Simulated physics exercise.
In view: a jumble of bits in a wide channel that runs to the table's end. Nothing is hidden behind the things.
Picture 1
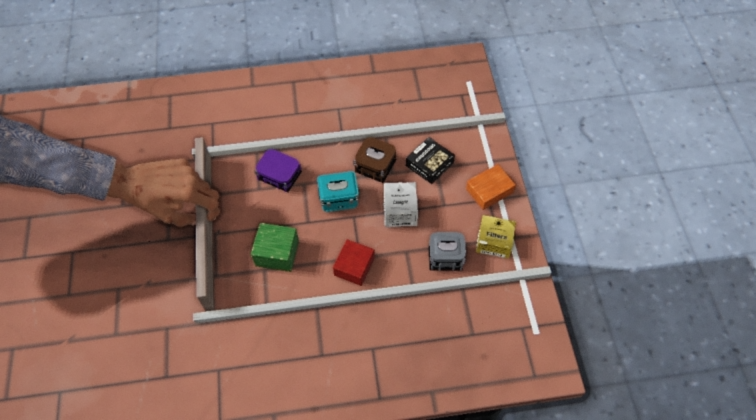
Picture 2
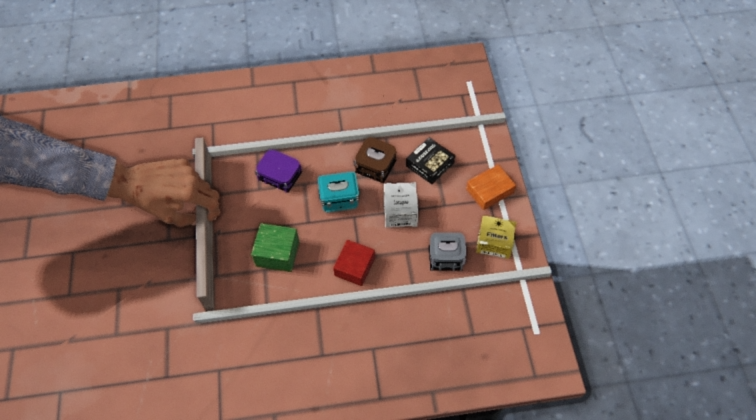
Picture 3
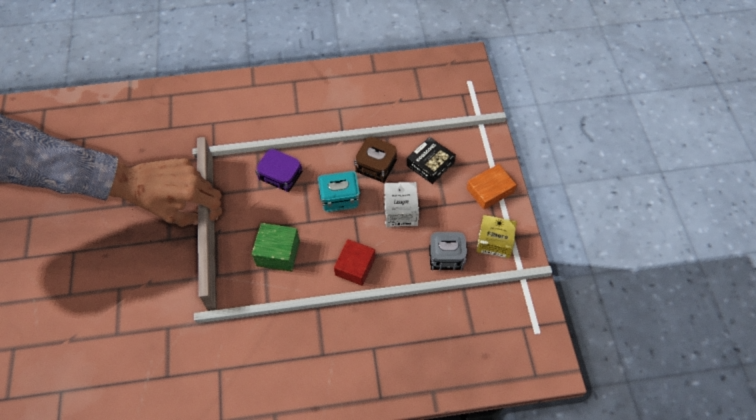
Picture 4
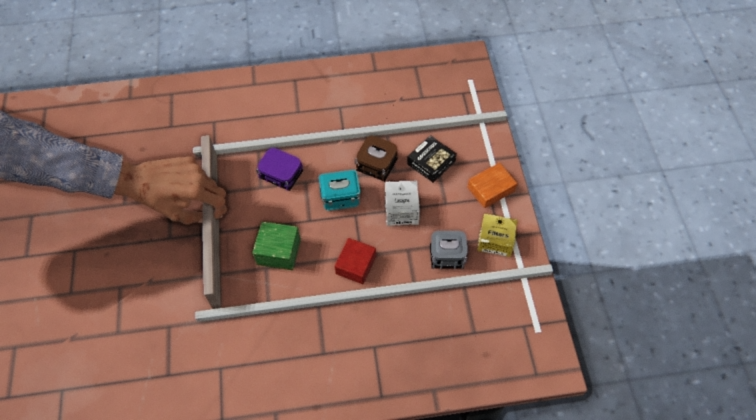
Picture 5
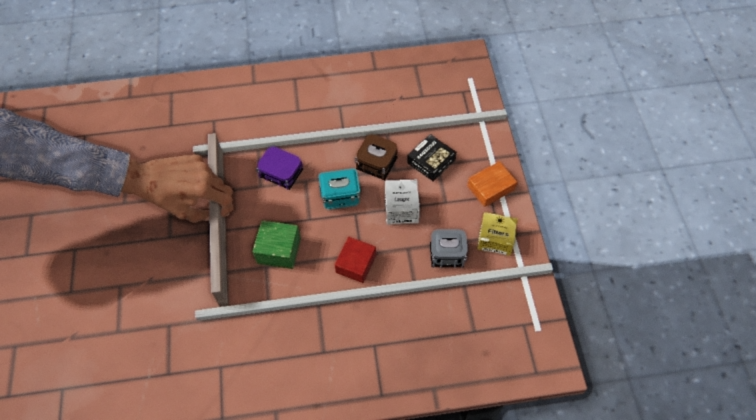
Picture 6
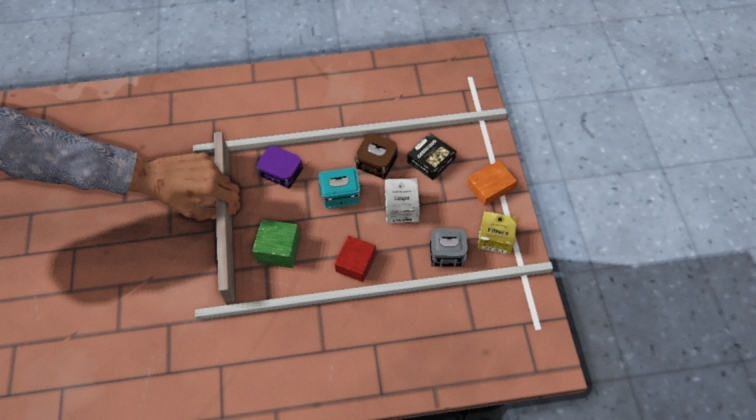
A hand in a grey patterned sleeve grips a pale board at the left of a brick-patterned tabletop, seen from above at an angle, with grey floor tiles beyond. Between two pale rails lie purple, turquoise, brown, black, white, green, red, grey, yellow and orange blocks and cases, the last near a white tape line. The hand holds nearly still, then slides the board slightly right, touching nothing else, while the camera stays steady.
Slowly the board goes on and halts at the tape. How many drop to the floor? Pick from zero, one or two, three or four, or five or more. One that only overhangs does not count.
Here the number that fall off is five or more.
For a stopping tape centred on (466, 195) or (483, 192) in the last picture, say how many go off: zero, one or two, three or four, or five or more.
The falls would be either three or four; five or more.
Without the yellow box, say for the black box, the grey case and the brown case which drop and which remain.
The black box goes over, the grey case comes down, the brown case comes down.
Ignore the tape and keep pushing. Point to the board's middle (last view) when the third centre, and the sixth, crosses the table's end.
First at (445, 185), next at (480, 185).
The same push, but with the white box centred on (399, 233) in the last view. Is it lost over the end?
From there it falls.
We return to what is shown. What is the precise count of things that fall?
It comes to 6.
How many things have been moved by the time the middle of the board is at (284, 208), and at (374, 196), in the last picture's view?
2 and 7.
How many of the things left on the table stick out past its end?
Overhanging: 4.
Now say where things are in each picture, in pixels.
Orange block (491, 187); yellow box (496, 237); black box (430, 161); board (204, 221); tape (499, 194), in the first frame.
Yellow box (496, 237); grey case (447, 252), in the second frame.
Black box (431, 160); turquoise case (339, 192), in the third frame.
Orange block (492, 185); board (211, 219), in the fourth frame.
Yellow box (497, 234); green block (277, 245), in the fifth frame.
Orange block (492, 183); yellow box (497, 233); black box (432, 156); board (224, 215); tape (501, 190), in the sixth frame.
Soon after, none off yet; orange block at rest near (492, 183); yellow box at rest near (497, 233); black box at rest near (432, 156).
After that, none off yet; orange block displaced a little near (505, 180); yellow box displaced a little near (513, 231); black box displaced well along near (496, 150).
In the end, the number that fall off is five or more; gone, brown case, white box, grey case, black box, yellow box and orange block.
